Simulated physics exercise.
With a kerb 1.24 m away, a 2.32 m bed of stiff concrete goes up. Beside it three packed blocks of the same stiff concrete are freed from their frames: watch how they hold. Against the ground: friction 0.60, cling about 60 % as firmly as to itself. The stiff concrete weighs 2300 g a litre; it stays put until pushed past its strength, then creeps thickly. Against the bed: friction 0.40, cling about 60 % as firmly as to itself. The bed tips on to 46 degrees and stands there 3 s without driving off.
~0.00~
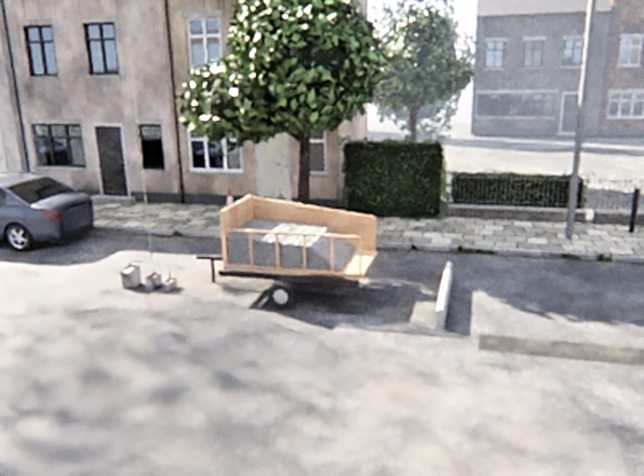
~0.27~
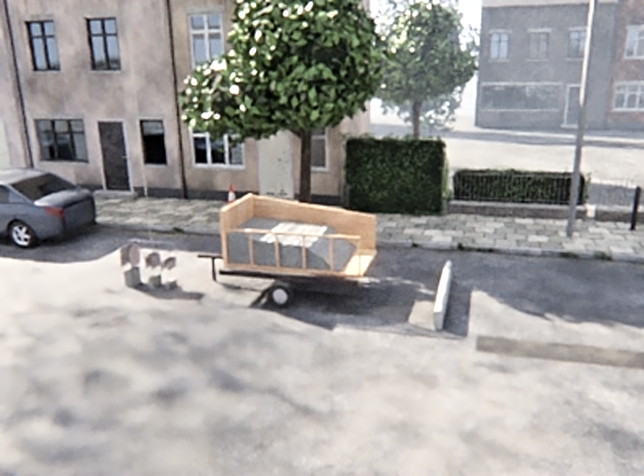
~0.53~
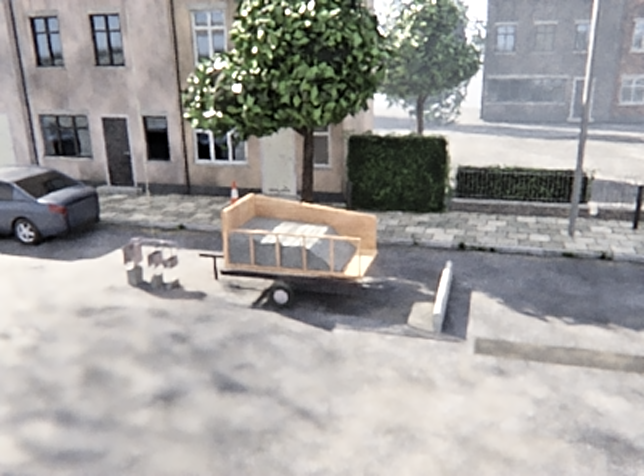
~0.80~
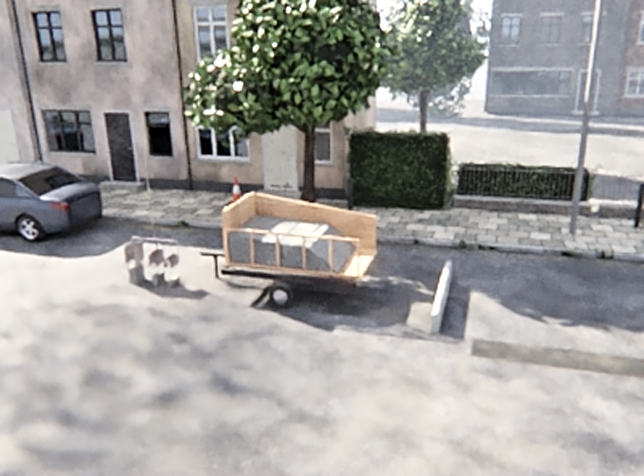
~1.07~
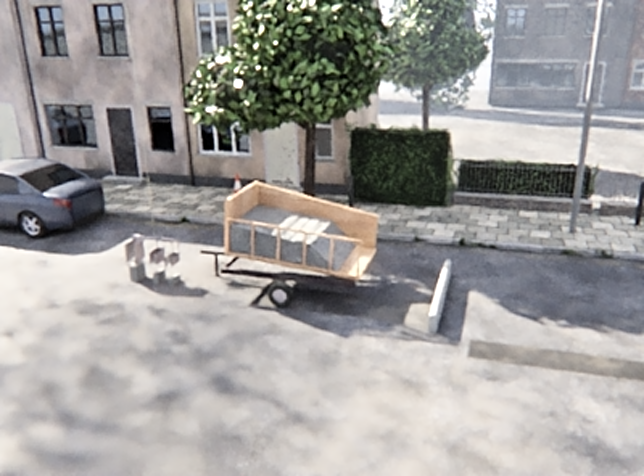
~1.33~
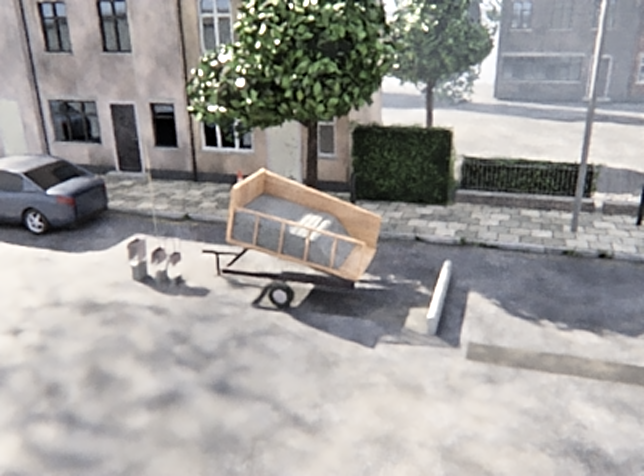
A sunlit street with a paved footway and plain house fronts is seen from above and across the road. A wooden-sided trailer holding a grey load stands mid-view, with small grey blocks and a dark car to its left, a pale upright slab to its right, and green trees and a hedge behind. The view drifts slightly while the trailer's bed, level at first, tilts up at its left end.
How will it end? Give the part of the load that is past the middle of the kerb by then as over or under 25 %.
It comes out under 25 %.
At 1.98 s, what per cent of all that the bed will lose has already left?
Some 0 per cent.
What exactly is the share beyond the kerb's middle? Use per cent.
Some 20 per cent.
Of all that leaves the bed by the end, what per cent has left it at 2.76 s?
Some 10 per cent.
By 1.98 s, the tilt is 26 degrees, all is on the bed and 0 % past the kerb's middle.
By 2.76 s, the tilt is 44 degrees, 92 % is on the bed and 0 % past the kerb's middle.
By 3.53 s, the tilt is 46 degrees, none is on the bed and 11 % past the kerb's middle.
By 4.30 s, the tilt is 46 degrees, none is on the bed and 19 % past the kerb's middle.
By 6.00 s, at the end, the tilt is 46 degrees, none is on the bed and 19 % past the kerb's middle.
